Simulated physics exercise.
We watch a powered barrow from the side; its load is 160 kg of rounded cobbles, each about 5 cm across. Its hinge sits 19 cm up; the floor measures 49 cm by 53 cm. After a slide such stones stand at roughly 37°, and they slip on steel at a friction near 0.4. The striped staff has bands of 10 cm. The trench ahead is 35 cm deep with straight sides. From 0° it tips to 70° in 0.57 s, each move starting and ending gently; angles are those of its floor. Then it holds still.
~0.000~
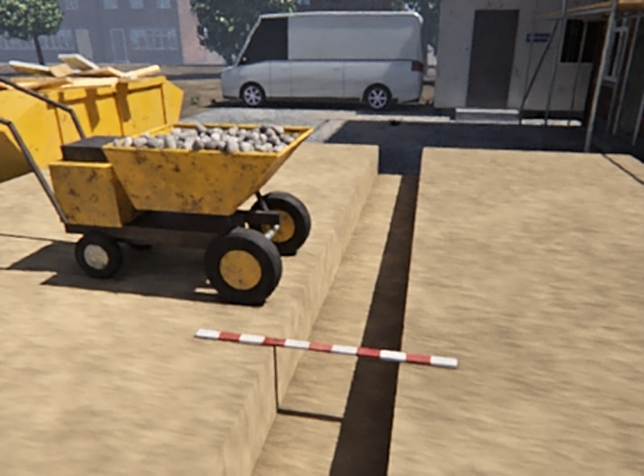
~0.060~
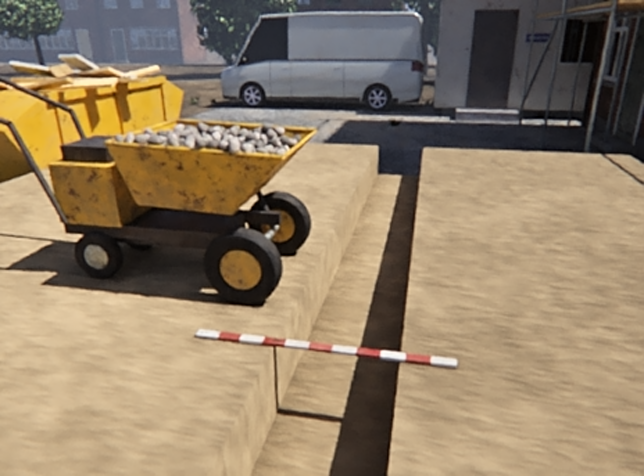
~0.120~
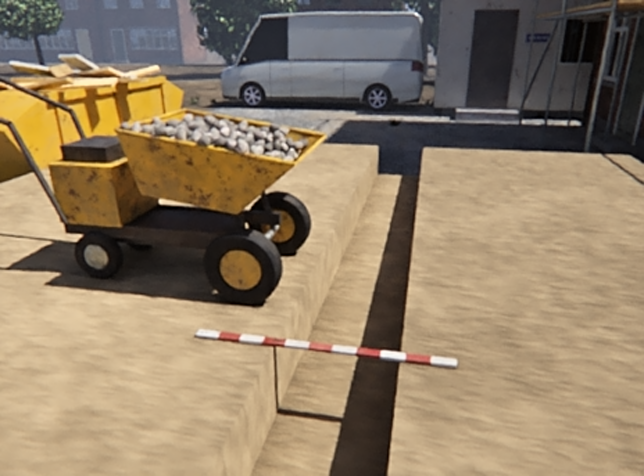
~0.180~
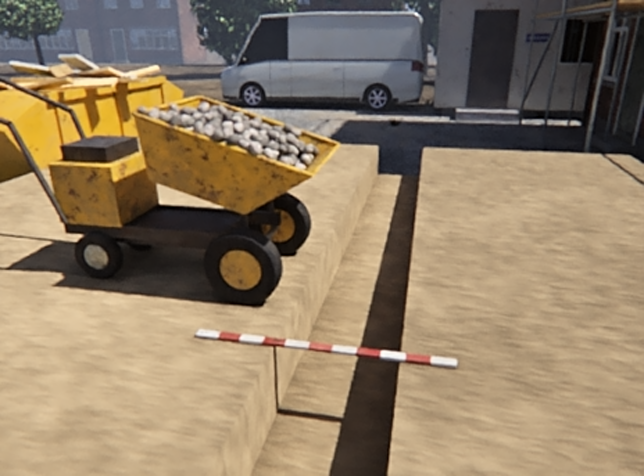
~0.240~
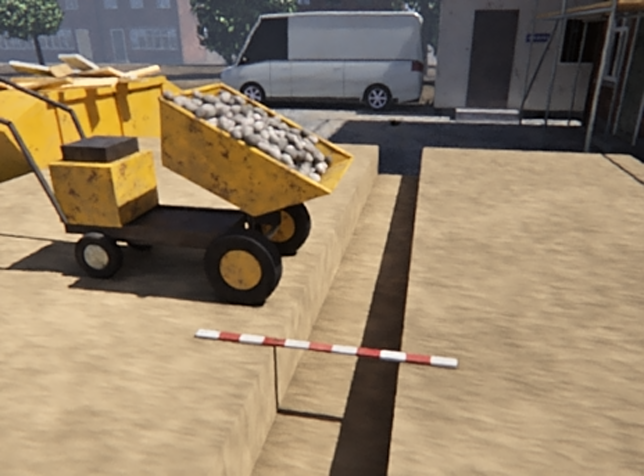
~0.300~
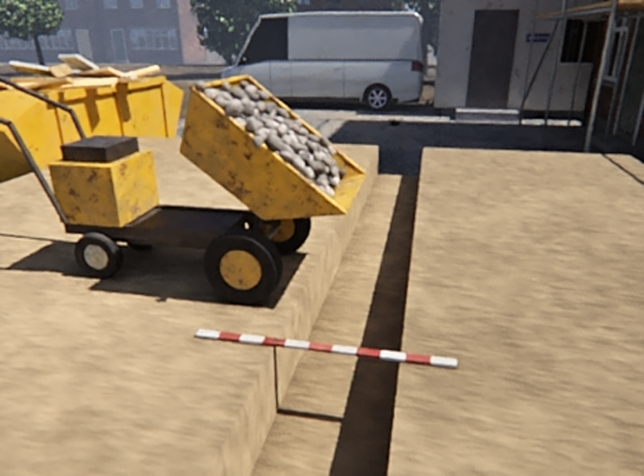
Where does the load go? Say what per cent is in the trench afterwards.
Roughly 35 per cent ends in the trench.
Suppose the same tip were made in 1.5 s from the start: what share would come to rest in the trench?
Then about 60 per cent.
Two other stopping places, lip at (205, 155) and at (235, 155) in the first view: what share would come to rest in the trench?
First some 95, then 75 per cent.
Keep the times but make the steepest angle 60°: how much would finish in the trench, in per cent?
It would be near 40 per cent.
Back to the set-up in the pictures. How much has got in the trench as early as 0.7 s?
About 15 per cent by then.
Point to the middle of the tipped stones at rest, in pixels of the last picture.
Around (446, 287).
After 0.4 s the floor is at 59°; 100 % in the tray; the foremost stones are at (365, 215).
After 0.7 s the floor is at 70°; 62 % in the tray, 13 % in the trench, 25 % past the trench; the foremost stones are at (451, 285).
After 1.0 s the floor is at 70°; 12 % in the tray, 23 % in the trench, 65 % past the trench; the foremost stones are past the picture's edge.
After 3.0 s the floor is at 70°; 0 % in the tray, 35 % in the trench, 65 % past the trench; the foremost stones are past the picture's edge.
